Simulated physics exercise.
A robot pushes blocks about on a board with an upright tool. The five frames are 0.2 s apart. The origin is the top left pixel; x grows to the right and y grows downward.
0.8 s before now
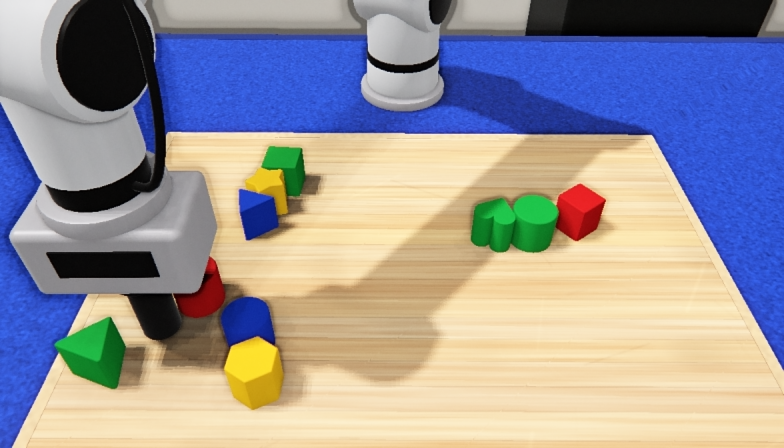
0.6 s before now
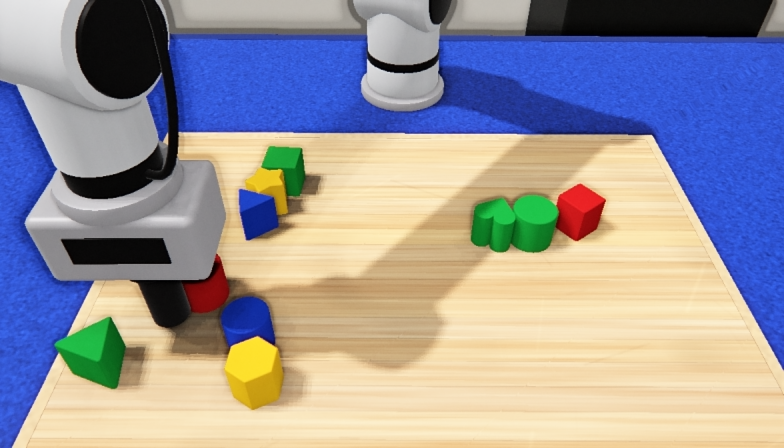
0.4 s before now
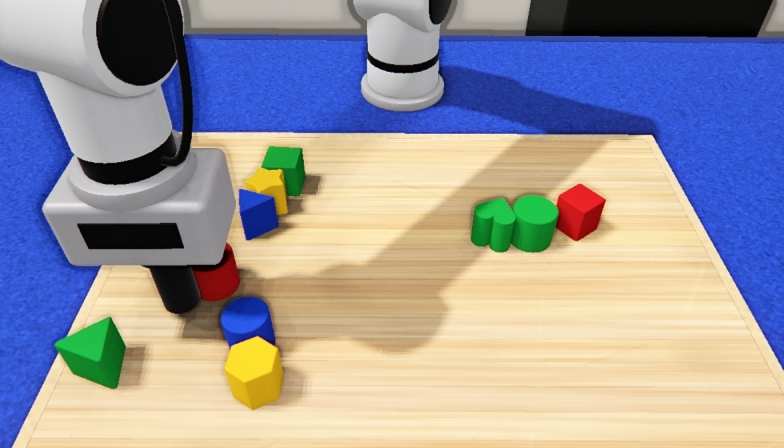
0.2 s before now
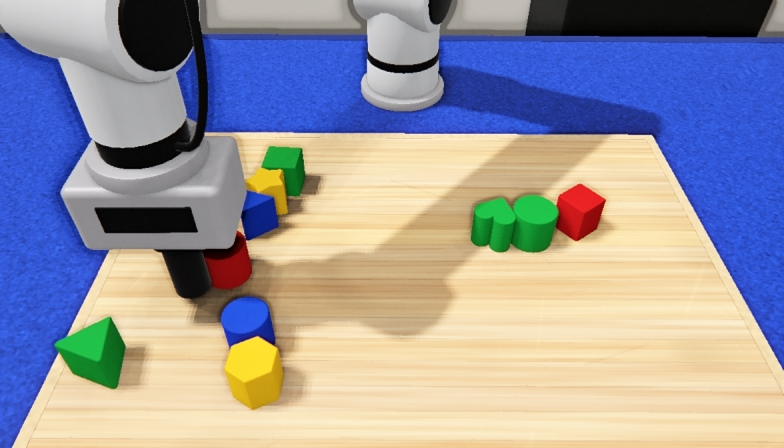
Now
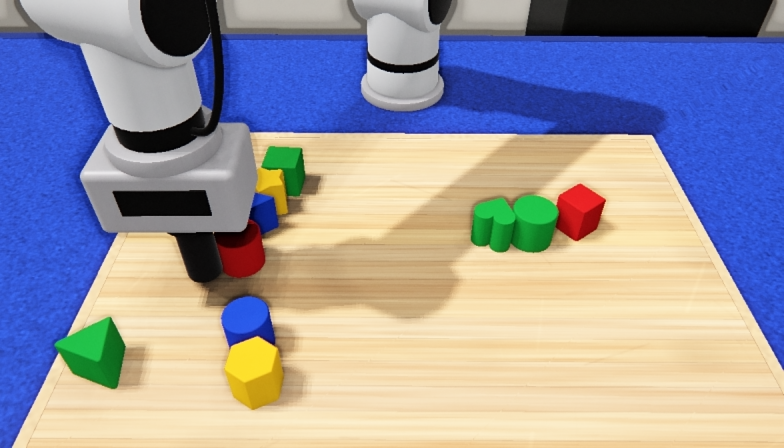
On a pale wooden board over a blue surface, a robot arm holds a dark upright tool beside a red round block, among scattered coloured blocks. The tool pushes the red block up and to the right, past the blue round block, toward the blue triangle, while the green blocks stay still.
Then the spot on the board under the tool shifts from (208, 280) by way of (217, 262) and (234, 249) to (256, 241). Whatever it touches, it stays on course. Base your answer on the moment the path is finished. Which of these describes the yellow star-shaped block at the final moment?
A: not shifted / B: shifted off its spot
B (shifted off its spot)
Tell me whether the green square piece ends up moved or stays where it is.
By the last moment, the green square piece will have left its place.
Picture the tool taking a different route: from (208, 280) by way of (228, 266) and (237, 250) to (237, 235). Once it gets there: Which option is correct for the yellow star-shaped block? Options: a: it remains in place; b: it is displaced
b.
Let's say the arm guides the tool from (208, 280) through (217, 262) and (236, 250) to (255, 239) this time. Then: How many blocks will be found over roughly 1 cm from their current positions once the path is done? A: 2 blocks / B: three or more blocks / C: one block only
Option B.
On the path given first. Halfway along, tool at (223, 245); red circle at (258, 220).
At the end, tool at (254, 232); red circle at (287, 215); blue triangle at (272, 190); yellow star-shaped block at (279, 171), turned 20° anticlockwise; green square piece at (285, 150), turned 15° anticlockwise.
